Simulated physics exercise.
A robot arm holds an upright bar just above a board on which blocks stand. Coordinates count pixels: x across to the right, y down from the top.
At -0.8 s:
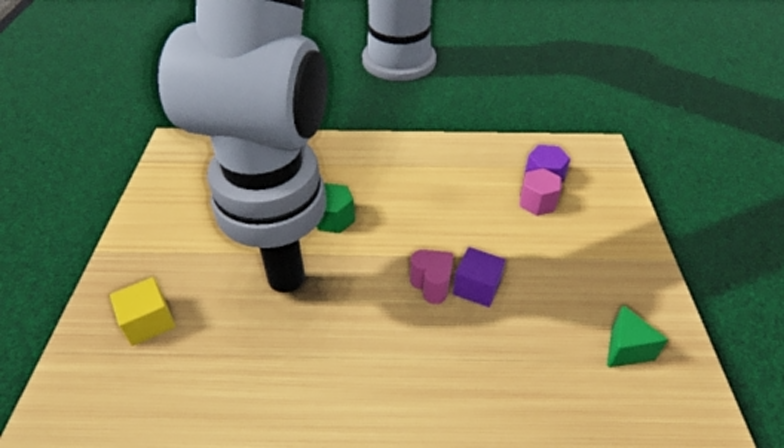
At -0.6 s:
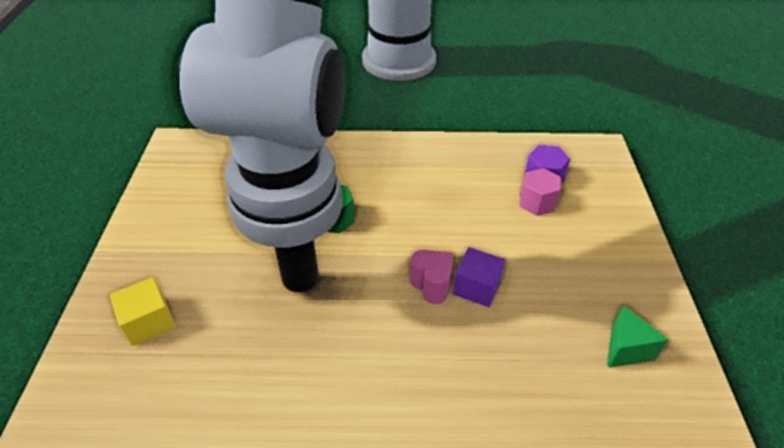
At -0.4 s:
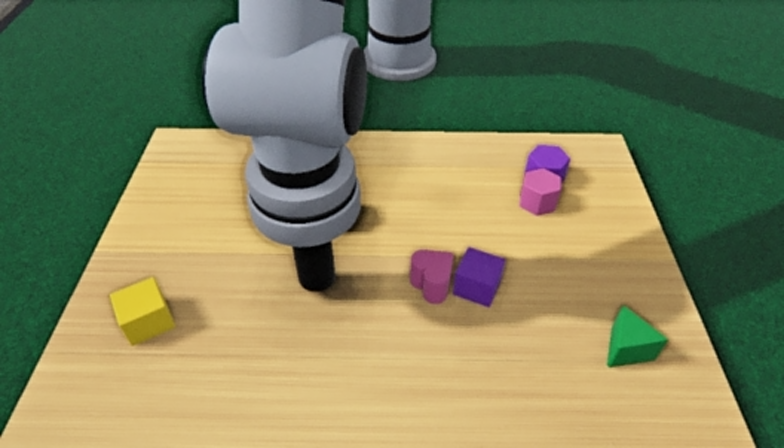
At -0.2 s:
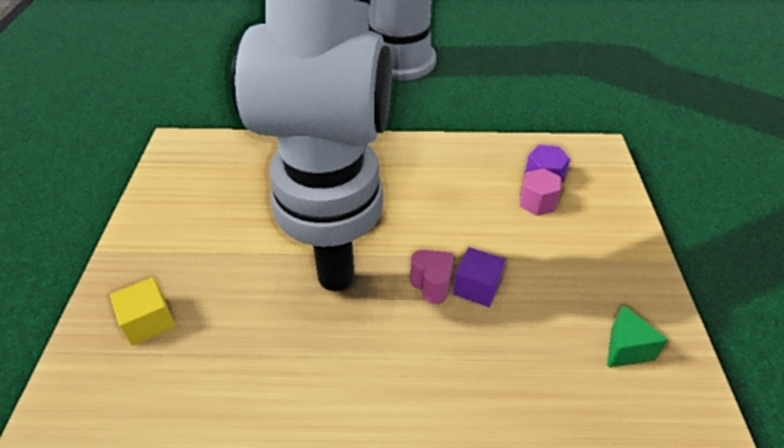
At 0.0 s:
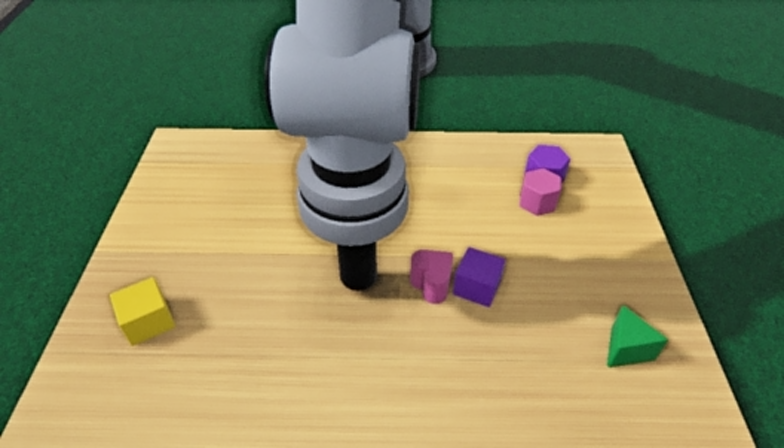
At first, a robot arm holds a black upright bar over a wooden board of scattered coloured blocks, with a green block partly behind it. The arm slides steadily right, covering the green block, until the bar is just left of the pink heart-shaped block, and no block moves.
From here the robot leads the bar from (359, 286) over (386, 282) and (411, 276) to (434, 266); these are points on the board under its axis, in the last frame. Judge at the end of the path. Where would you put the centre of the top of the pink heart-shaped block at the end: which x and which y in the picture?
My prediction: (469, 260).
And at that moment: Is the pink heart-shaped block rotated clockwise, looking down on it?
It seems so.
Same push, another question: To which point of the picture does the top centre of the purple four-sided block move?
I'd guess (512, 274).
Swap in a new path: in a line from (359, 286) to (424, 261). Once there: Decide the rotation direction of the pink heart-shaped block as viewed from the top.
Viewed from above, clockwise.
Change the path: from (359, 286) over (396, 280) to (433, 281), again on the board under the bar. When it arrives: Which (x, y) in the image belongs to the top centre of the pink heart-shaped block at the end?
Just about (475, 268).
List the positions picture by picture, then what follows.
In the first frame, tip of the bar at (287, 280), middles of tops, green hexagonal block at (331, 196), pink heart-shaped block at (434, 264), purple four-sided block at (481, 265).
In the second frame, bar at (301, 279), nothing pushed.
In the third frame, bar at (317, 279), nothing pushed.
In the fourth frame, bar at (337, 278), nothing pushed.
In the fifth frame, bar at (359, 278), green hexagonal block hidden, pink heart-shaped block at (434, 264), purple four-sided block at (481, 265).
What follows on the original path. Halfway along, bar at (400, 270); pink heart-shaped block at (441, 264).
At the end, bar at (435, 258); green hexagonal block unmoved; pink heart-shaped block at (469, 260), turned 45° clockwise; purple four-sided block at (512, 274).
